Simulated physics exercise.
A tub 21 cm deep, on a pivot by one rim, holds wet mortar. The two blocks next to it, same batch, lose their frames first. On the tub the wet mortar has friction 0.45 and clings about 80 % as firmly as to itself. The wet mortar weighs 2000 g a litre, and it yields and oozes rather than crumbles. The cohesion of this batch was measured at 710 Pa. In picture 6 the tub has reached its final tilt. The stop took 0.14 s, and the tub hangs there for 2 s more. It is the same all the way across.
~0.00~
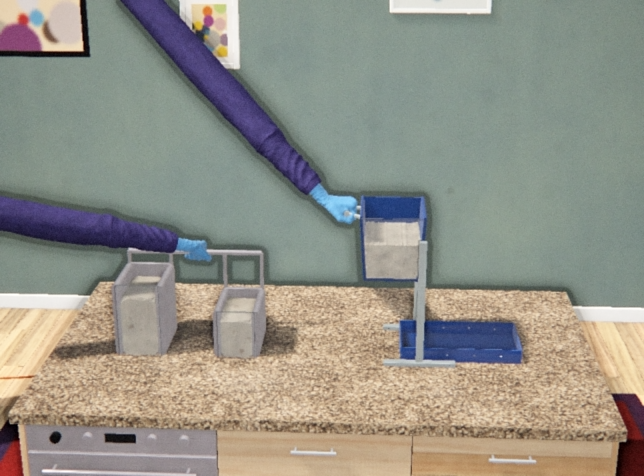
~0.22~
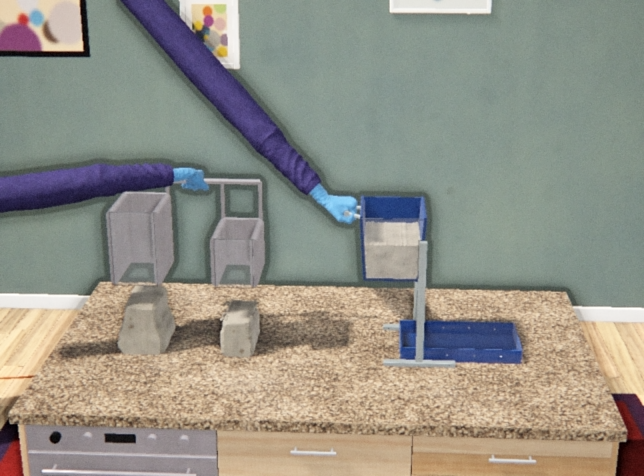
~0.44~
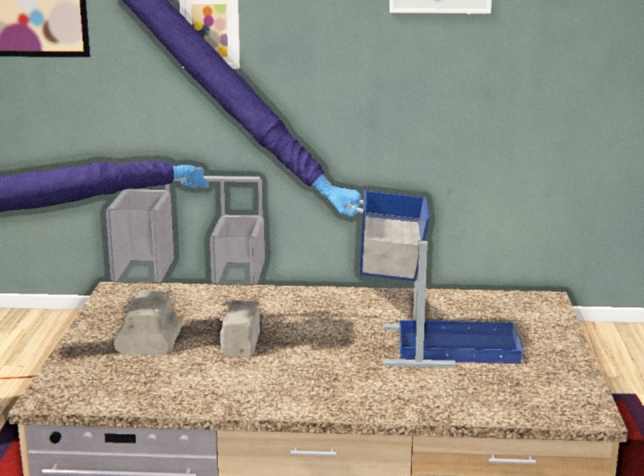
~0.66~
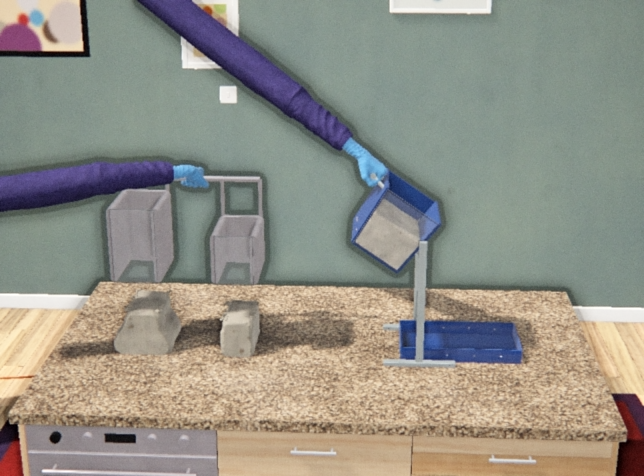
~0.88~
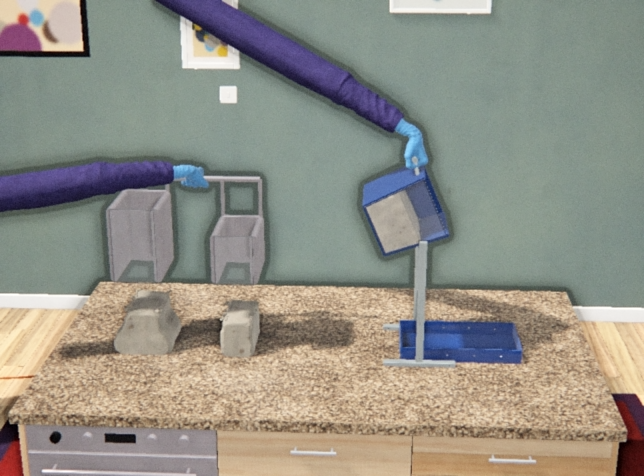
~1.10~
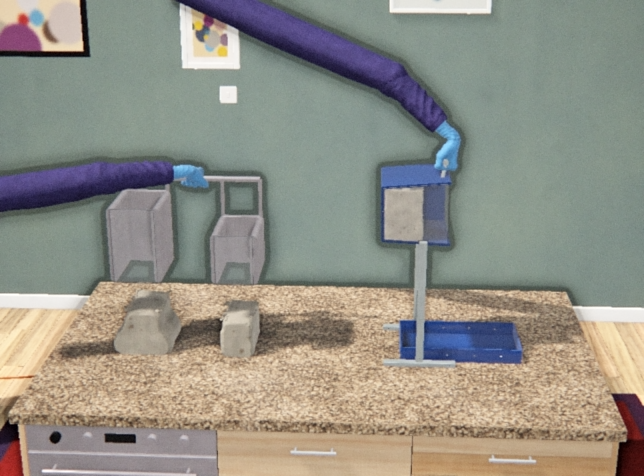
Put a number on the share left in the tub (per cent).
The share left in the tub is near 100 %.
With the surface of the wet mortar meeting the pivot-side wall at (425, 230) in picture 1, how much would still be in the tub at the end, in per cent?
Then about 75 %.
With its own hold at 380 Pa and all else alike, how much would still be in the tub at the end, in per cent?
It would be near 80 %.
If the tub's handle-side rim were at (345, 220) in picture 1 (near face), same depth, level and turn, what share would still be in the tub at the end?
It would be near 75 %.
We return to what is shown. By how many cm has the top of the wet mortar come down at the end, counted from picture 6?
Roughly 3 cm.
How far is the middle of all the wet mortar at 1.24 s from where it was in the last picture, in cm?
About 2 cm.
After 1.24 s, the tub is at 89 degrees and holds 100 %.
After 1.41 s, the tub is at 89 degrees and holds 100 %.
After 1.58 s, the tub is at 89 degrees and holds 100 %.
After 1.75 s, the tub is at 89 degrees and holds 100 %.
After 3.10 s, at the end, the tub is at 89 degrees and holds 100 %.
